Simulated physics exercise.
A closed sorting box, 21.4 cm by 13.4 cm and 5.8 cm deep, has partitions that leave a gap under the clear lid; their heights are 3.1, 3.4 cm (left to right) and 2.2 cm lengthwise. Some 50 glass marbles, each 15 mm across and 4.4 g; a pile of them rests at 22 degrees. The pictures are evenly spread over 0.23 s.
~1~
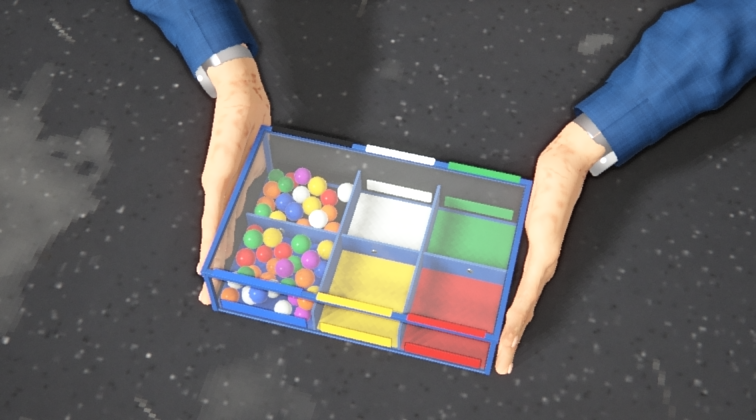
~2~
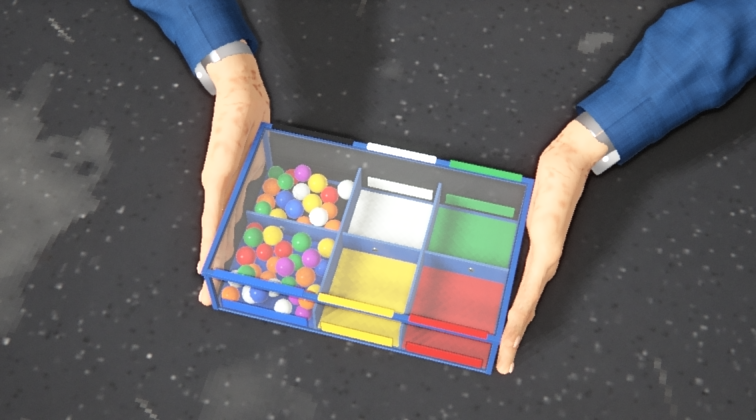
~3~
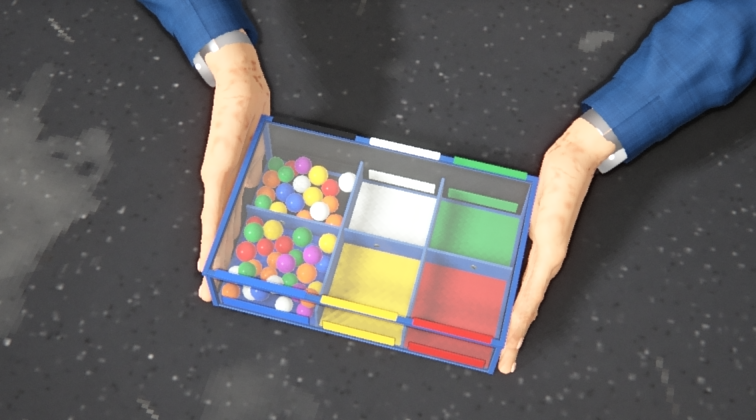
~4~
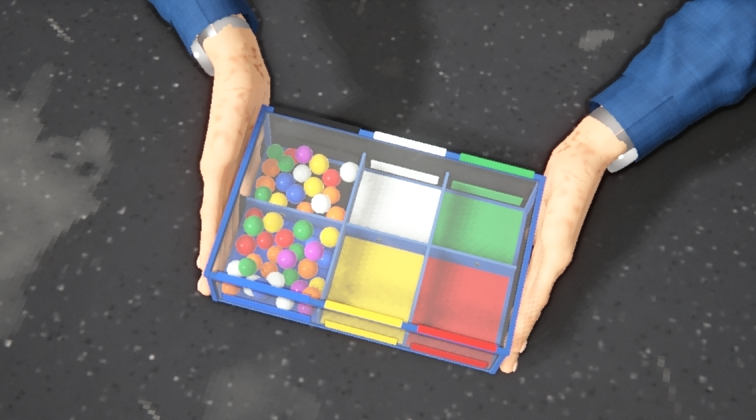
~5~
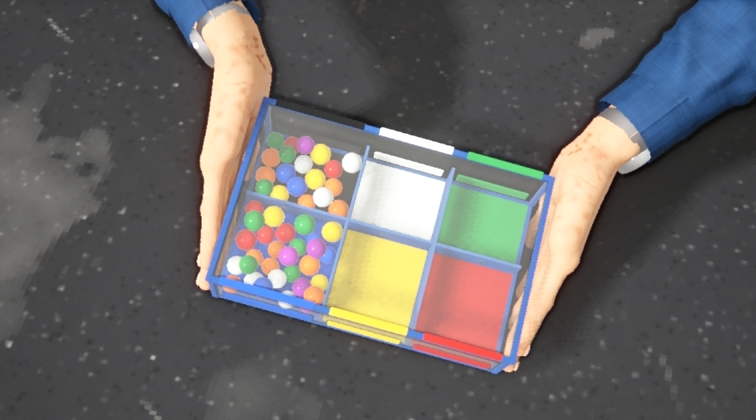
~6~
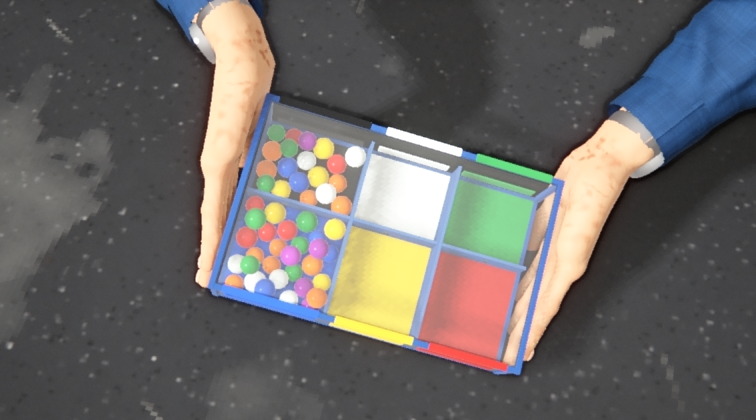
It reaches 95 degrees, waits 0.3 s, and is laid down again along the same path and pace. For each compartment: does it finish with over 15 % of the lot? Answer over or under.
Red: Over, blue: Over, green: Under, yellow: Over, white: Under, black: Under.
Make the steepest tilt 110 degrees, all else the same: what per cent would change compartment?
Some 60 per cent.
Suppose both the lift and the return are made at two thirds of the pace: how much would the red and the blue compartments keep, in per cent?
Red 25, blue 45.
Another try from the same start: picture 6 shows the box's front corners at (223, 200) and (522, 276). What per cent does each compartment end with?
Red 0; blue 0; green 20; yellow 0; white 25; black 50.
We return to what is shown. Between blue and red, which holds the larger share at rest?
The blue one has more.
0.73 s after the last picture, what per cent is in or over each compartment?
Red 10; blue 55; green 0; yellow 35; white 0; black 0.
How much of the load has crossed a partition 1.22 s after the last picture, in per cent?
Some 65 per cent.
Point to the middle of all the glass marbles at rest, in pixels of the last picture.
Around (365, 295).
Then, 0.73 s after the last picture, tilt 95 degrees; red 10 %, blue 55 %, yellow 35 %.
Then, 1.22 s after the last picture, tilt 51 degrees; red 30 %, blue 40 %, yellow 30 %.
Then, 1.77 s after the last picture, tilt 0 degrees; red 30 %, blue 40 %, yellow 30 %.
In the end, red 30 %, blue 40 %, green 0 %, yellow 30 %, white 0 %, black 0 %.
